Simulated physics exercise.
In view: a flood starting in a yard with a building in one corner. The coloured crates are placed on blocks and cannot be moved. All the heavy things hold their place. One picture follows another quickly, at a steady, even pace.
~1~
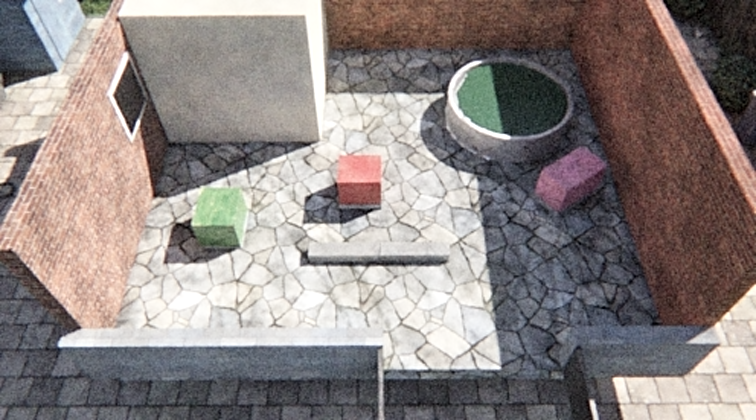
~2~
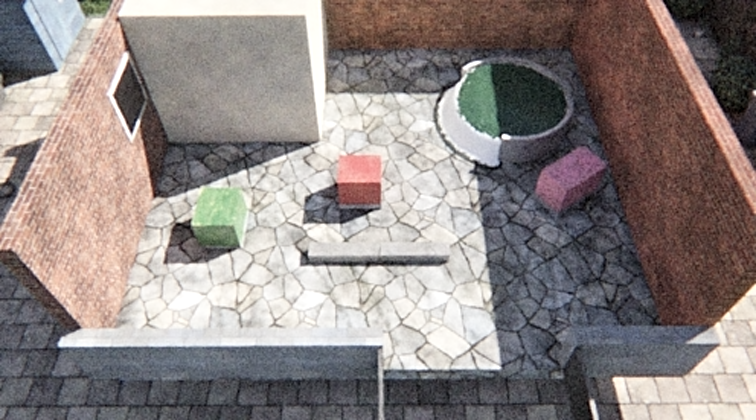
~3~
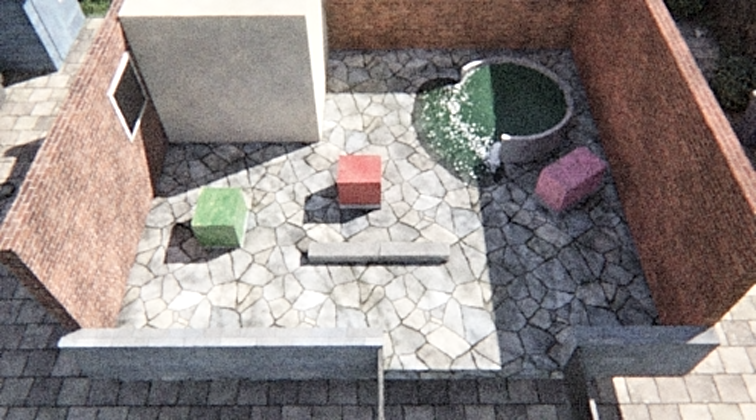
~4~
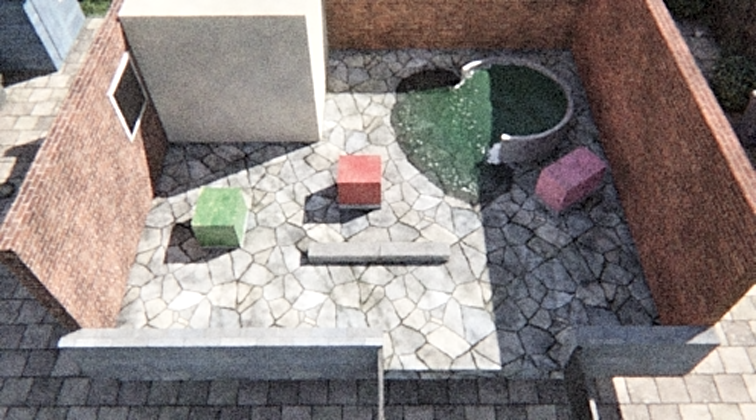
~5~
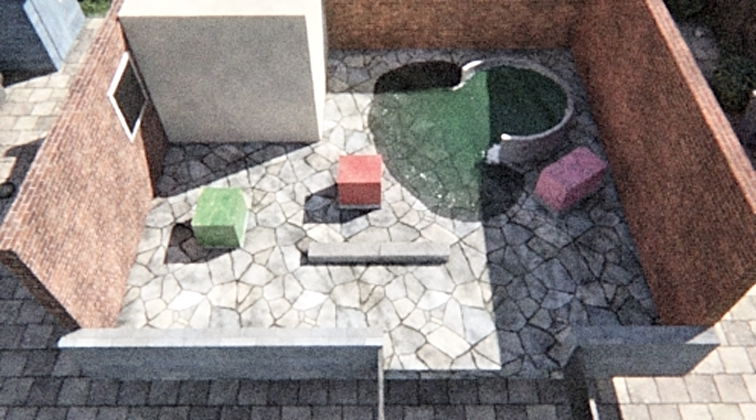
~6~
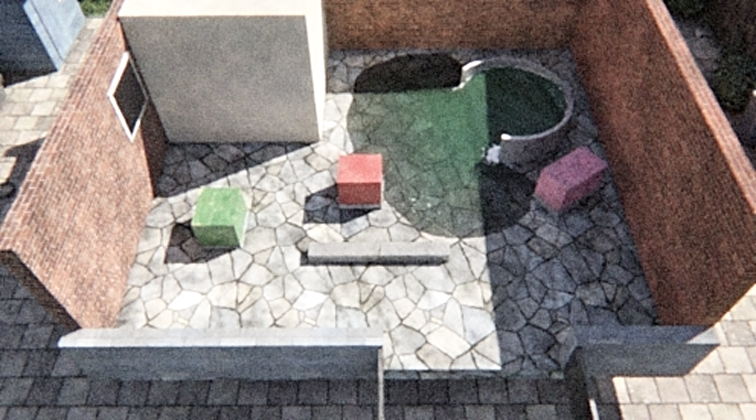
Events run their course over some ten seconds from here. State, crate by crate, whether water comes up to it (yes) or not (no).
My prediction: The pink crate is unaffected by the water; the green crate is affected by the water; the red crate is affected by the water.
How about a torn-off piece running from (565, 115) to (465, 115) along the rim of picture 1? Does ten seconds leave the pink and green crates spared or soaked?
Pink gets drenched; green gets drenched.
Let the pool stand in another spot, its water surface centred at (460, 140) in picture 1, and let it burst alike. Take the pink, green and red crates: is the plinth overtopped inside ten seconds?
Going through them: Pink crate is not reached, green crate is overrun, red crate is overrun.
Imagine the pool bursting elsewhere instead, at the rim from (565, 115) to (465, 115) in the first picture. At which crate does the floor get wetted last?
The one in green.
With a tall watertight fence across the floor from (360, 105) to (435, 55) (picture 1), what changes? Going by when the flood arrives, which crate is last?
My answer: The pink crate.
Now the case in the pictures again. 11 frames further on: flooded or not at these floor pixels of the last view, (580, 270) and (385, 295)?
Result, in sequence: Unwetted; unwetted.
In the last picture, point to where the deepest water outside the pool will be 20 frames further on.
I'd mark about pixel (167, 190).
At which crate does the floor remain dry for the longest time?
I'd go with the green-painted one.
A moment on, water covers 30 % of the floor; the pink crate water round its plinth, the green crate not reached, the red crate water round its plinth.
Next, water covers 40 % of the floor; the pink crate water round its plinth, the green crate water round its plinth, the red crate water round its plinth.
Then, water covers 50 % of the floor; the pink crate water round its plinth, the green crate water round its plinth, the red crate water round its plinth.
Later, water covers 75 % of the floor; the pink crate water round its plinth, the green crate water round its plinth, the red crate water round its plinth.
In the end, water covers 95 % of the floor; the pink crate stayed above the water, the green crate was topped, the red crate was topped.
